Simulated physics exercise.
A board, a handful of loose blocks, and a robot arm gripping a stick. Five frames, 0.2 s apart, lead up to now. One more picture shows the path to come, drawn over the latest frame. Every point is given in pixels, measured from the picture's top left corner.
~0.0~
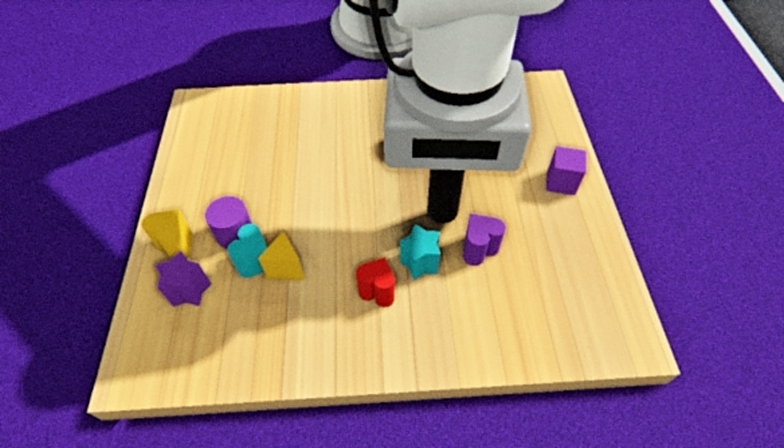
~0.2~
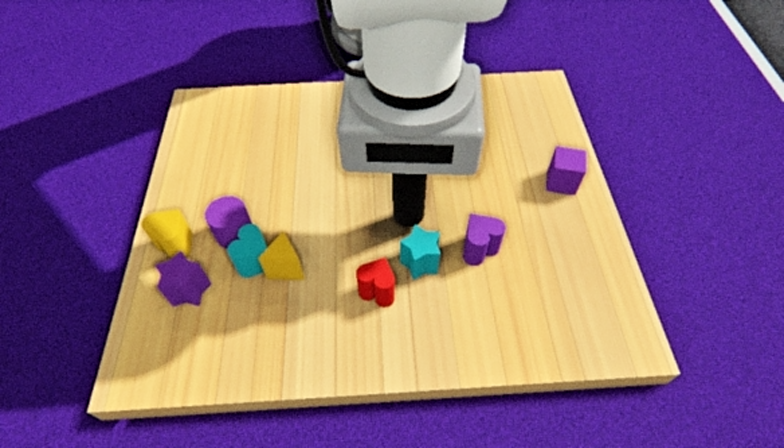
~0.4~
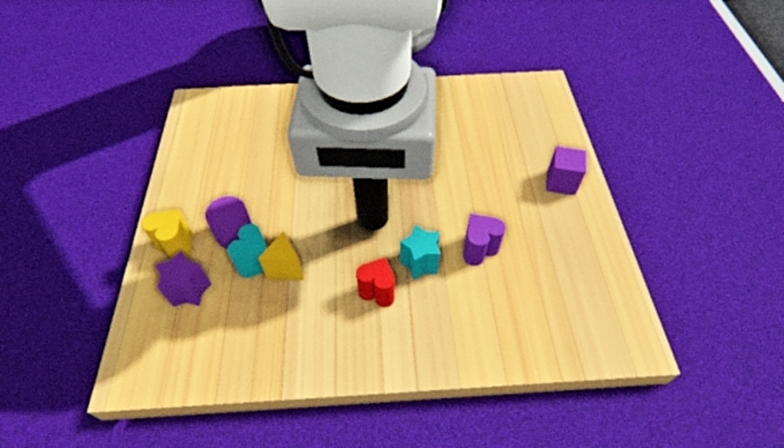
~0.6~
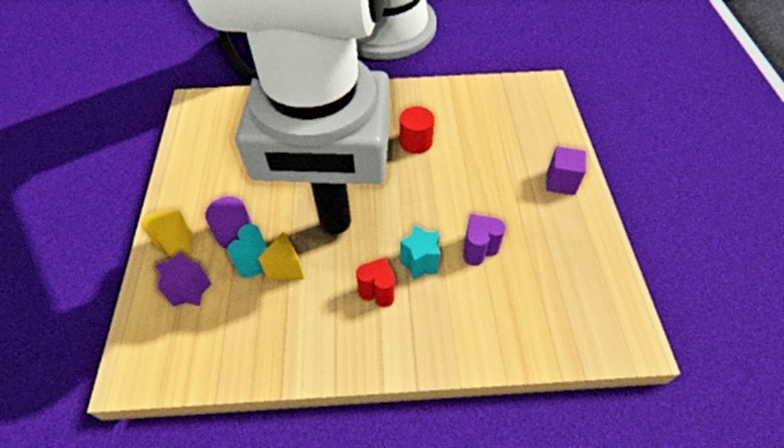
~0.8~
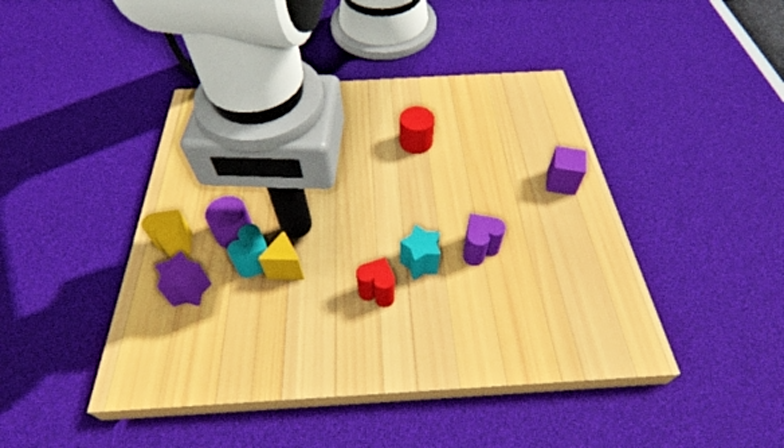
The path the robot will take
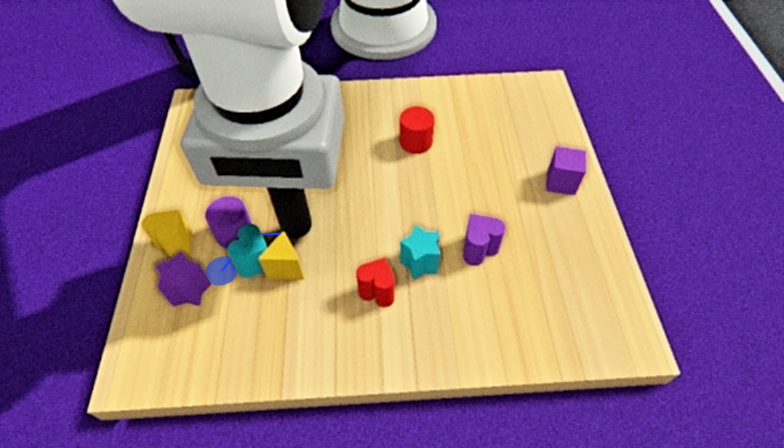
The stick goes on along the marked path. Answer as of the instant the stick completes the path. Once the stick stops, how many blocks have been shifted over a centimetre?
Two blocks shift.
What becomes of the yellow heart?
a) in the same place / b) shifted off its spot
a
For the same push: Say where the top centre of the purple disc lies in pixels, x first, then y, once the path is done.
The answer is (198, 215).
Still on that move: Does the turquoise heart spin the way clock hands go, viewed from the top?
No, that is not how it ends up.
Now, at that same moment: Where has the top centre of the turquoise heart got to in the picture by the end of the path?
Pixel (228, 272).
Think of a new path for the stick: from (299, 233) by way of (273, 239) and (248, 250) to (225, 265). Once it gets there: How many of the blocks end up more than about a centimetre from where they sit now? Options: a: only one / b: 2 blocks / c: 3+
Answer: B.
The drawn path runs from (299, 233) via (268, 234) and (241, 247), ending at (222, 271).
On the path given first. Halfway along, stick (250, 231); purple disc (207, 212); turquoise heart (238, 246), turned 35° anticlockwise.
At the end, stick (219, 264); yellow heart not moved; purple star block not moved; purple disc (198, 215); turquoise heart (228, 272), turned 115° anticlockwise.
